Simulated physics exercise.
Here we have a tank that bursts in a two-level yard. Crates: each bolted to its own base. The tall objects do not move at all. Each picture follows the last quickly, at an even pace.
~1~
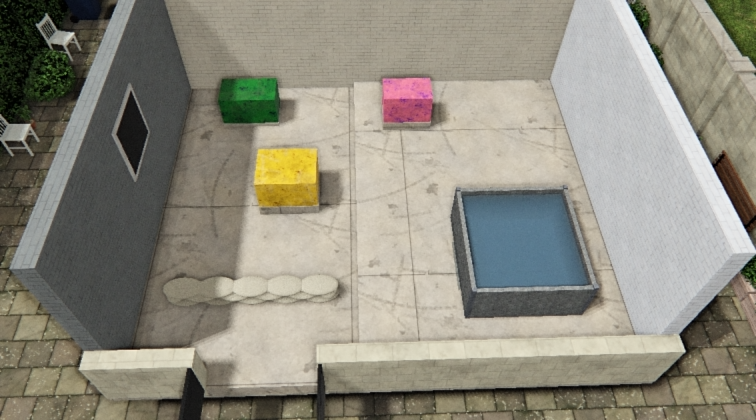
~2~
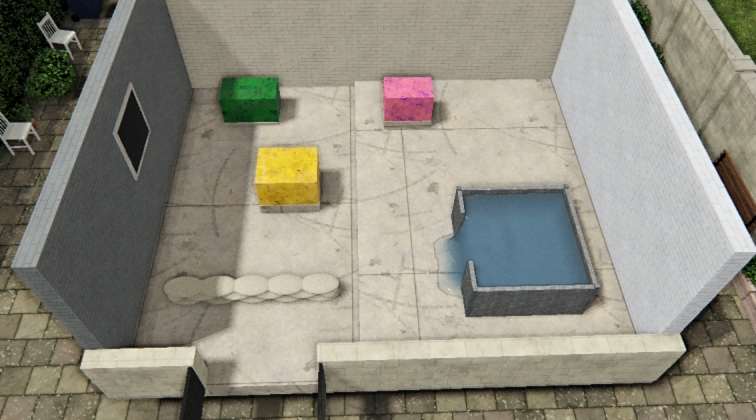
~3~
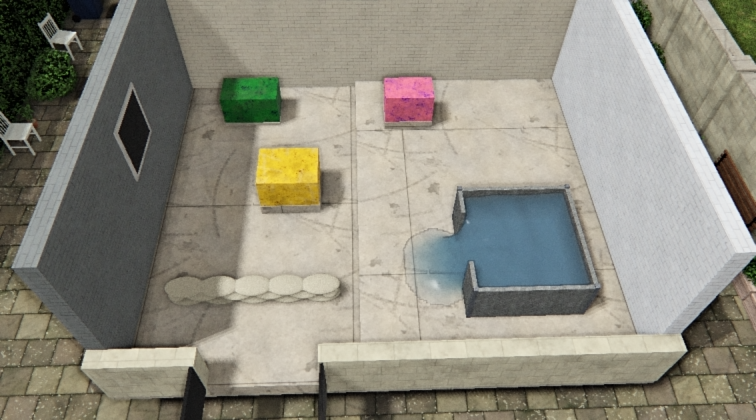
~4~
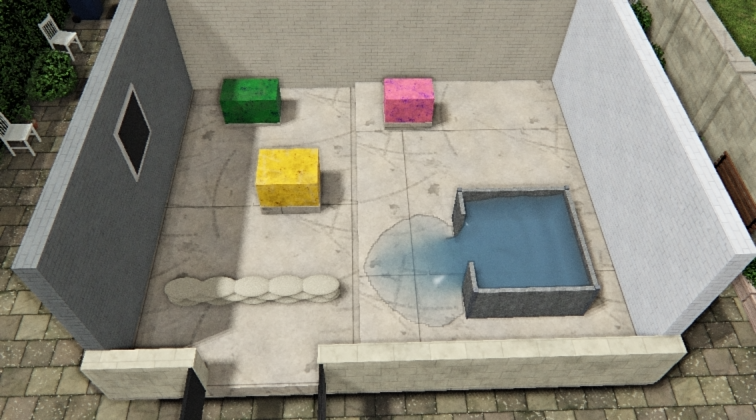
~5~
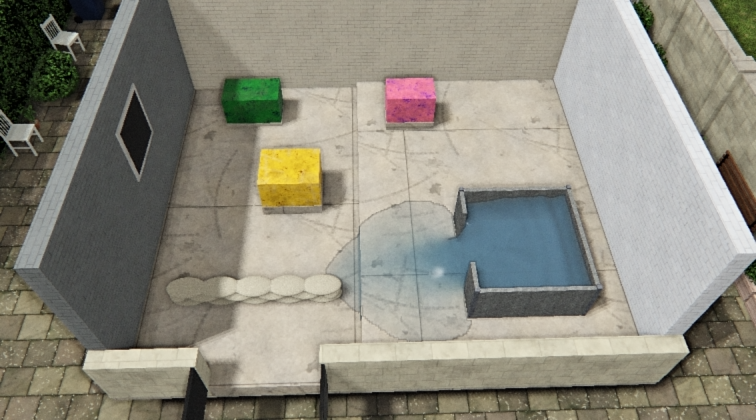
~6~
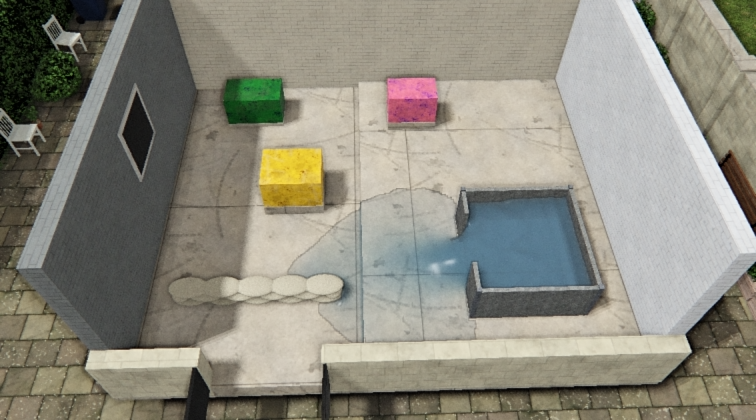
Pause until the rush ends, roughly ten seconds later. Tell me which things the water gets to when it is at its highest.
At the end, the green crate has water on it afterwards; the yellow crate has no water on it afterwards; the pink crate has no water on it afterwards.
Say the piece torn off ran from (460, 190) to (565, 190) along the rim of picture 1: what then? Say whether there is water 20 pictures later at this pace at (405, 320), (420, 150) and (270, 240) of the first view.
Spot one spared, spot two inundated, spot three spared.
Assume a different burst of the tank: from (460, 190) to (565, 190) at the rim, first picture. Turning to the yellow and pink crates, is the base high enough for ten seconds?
The yellow crate is not reached; the pink crate is reached.
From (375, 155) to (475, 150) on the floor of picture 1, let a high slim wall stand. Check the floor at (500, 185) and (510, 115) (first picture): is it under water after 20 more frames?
Untouched, untouched.
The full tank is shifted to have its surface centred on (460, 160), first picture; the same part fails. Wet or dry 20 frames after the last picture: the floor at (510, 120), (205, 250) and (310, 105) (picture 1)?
Untouched, submerged, submerged.
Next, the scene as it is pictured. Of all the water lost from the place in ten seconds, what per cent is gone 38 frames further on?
Close to 65 %.
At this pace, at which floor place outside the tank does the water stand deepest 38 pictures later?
Near (361, 366).
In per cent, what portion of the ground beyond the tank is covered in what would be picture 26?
Roughly 50 per cent.
A moment on, water covers 30 % of the floor; the green crate not reached, the yellow crate water round its plinth, the pink crate not reached.
Next, water covers 40 % of the floor; the green crate water round its plinth, the yellow crate water round its plinth, the pink crate not reached.
Then, water covers 50 % of the floor; the green crate water round its plinth, the yellow crate water round its plinth, the pink crate water round its plinth.
Later, water covers 55 % of the floor; the green crate water round its plinth, the yellow crate water round its plinth, the pink crate water round its plinth.
In the end, water covers 55 % of the floor; the green crate was topped, the yellow crate stayed above the water, the pink crate stayed above the water.
